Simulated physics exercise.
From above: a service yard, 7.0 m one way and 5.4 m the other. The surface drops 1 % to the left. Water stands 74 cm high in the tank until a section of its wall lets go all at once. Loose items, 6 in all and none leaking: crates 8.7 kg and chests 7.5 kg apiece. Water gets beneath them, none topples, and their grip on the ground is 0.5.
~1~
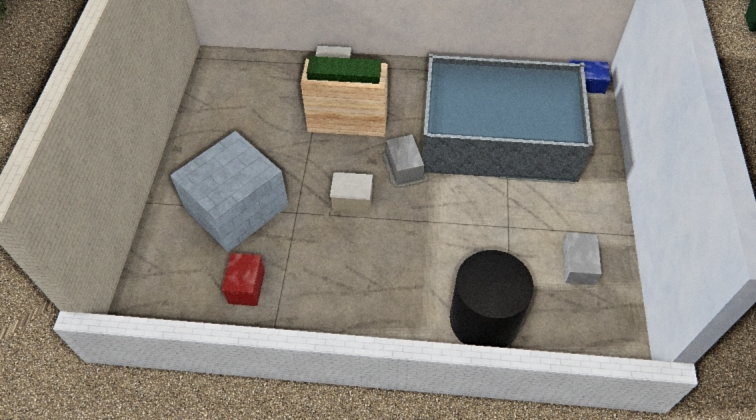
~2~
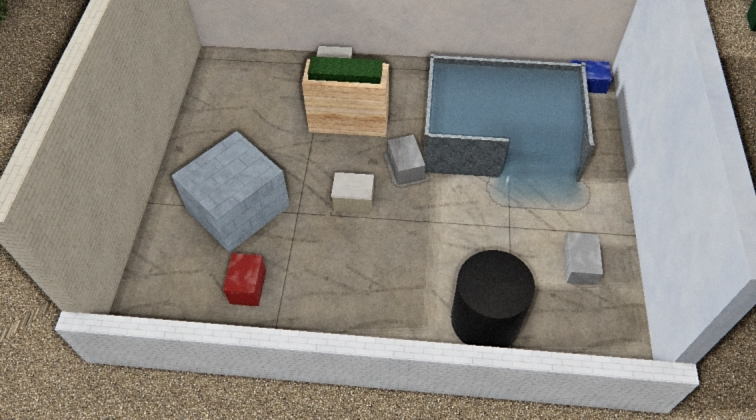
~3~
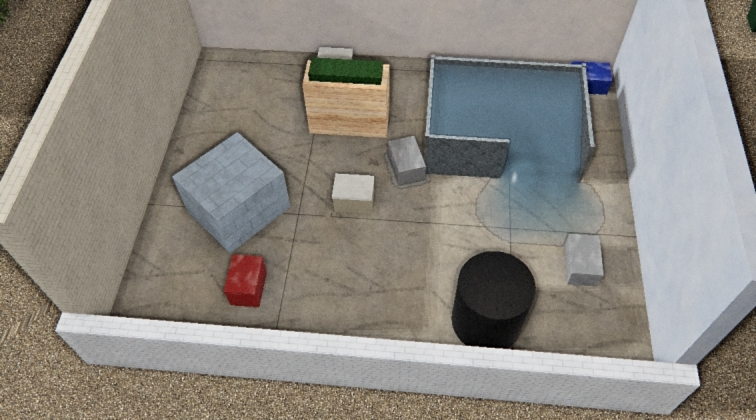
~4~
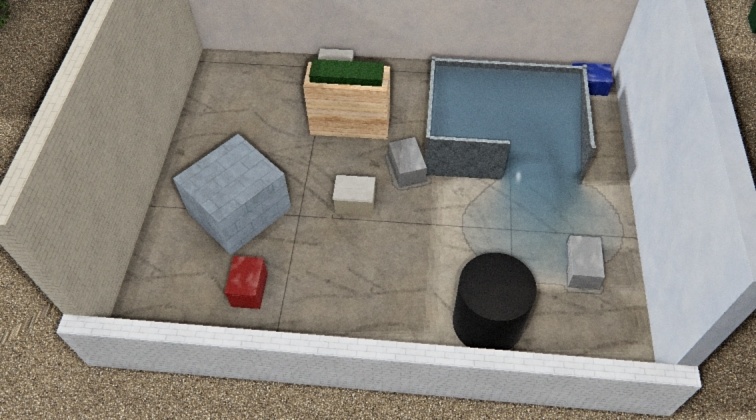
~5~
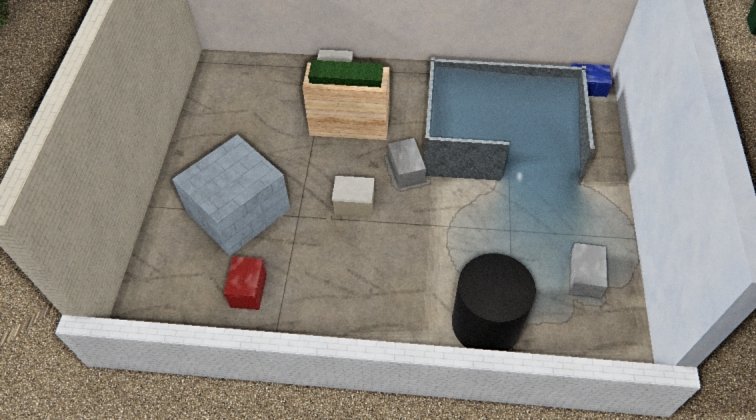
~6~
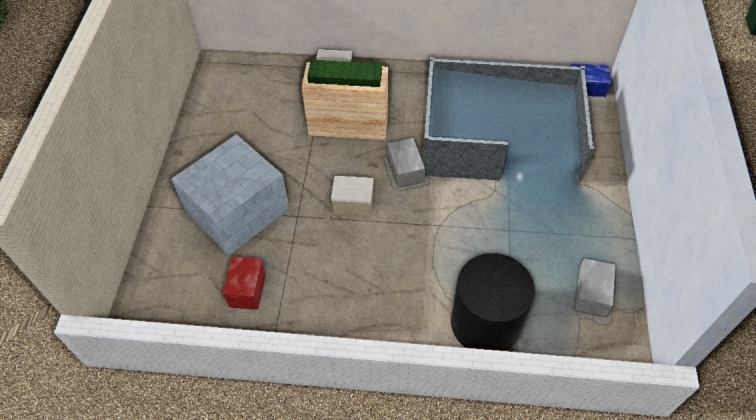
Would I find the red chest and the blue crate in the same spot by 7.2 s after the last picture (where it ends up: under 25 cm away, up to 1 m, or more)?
The red chest travels far, the blue crate ends far away.
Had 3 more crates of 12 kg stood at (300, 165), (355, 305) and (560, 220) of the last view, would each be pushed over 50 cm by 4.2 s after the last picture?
In that order: Less, over, more.
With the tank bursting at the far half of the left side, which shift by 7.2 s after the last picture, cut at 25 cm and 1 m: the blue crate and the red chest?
In that case the blue crate barely shifts, the red chest slides a little.
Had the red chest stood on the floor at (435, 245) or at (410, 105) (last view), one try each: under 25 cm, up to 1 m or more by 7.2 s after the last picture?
In that order: It gets carried off; it stays put.
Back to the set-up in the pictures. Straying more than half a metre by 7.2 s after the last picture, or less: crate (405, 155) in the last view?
It is under.
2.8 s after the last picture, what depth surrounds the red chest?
Roughly 5 cm.
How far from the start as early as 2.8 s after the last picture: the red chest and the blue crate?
About 80 and 0 cm.
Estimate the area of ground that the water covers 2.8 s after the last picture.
About 20 m2.
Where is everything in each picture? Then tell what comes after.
The first picture shows the red chest at (242, 273) rests on the ground; the blue crate at (590, 70) rests on the ground; 3.3 m2 under water; 0 of 6 have shifted.
The second picture shows the red chest at (243, 273), on the bottom; the blue crate at (592, 70), on the bottom; 4.0 m2 under water; 0 of 6 have shifted.
The third picture shows the red chest at (244, 274) rests on the ground; the blue crate at (592, 71), on the bottom; water covers 5.0 m2; 0 of 6 have shifted.
The fourth picture shows the red chest at (245, 275) rests on the ground; the blue crate at (593, 72), on the bottom; water covers 6.2 m2; 0 of 6 have shifted.
The fifth picture shows the red chest at (244, 276), on the bottom; the blue crate at (592, 73), on the bottom; 7.5 m2 under water; 1 of 6 have shifted.
The sixth picture shows the red chest at (243, 276) rests on the ground; the blue crate at (591, 73), on the bottom; water covers 8.6 m2; 1 of 6 have shifted.
Then, 0.9 s after the last picture the red chest is near (243, 276), 0.0 m from its start, aground; the blue crate is near (591, 73), 0.0 m from its start, aground; 1 afloat.
Then, 2.8 s after the last picture the red chest is near (183, 256), 0.9 m from its start, aground; the blue crate is near (591, 73), 0.0 m from its start, aground; 1 afloat.
Then, 4.8 s after the last picture the red chest is near (156, 200), 1.8 m from its start, afloat; the blue crate is near (580, 59), 0.3 m from its start, afloat; 4 afloat.
Then, 7.2 s after the last picture the red chest is near (156, 200), 1.8 m from its start, afloat; the blue crate is near (409, 64), 2.9 m from its start, aground; 3 afloat.
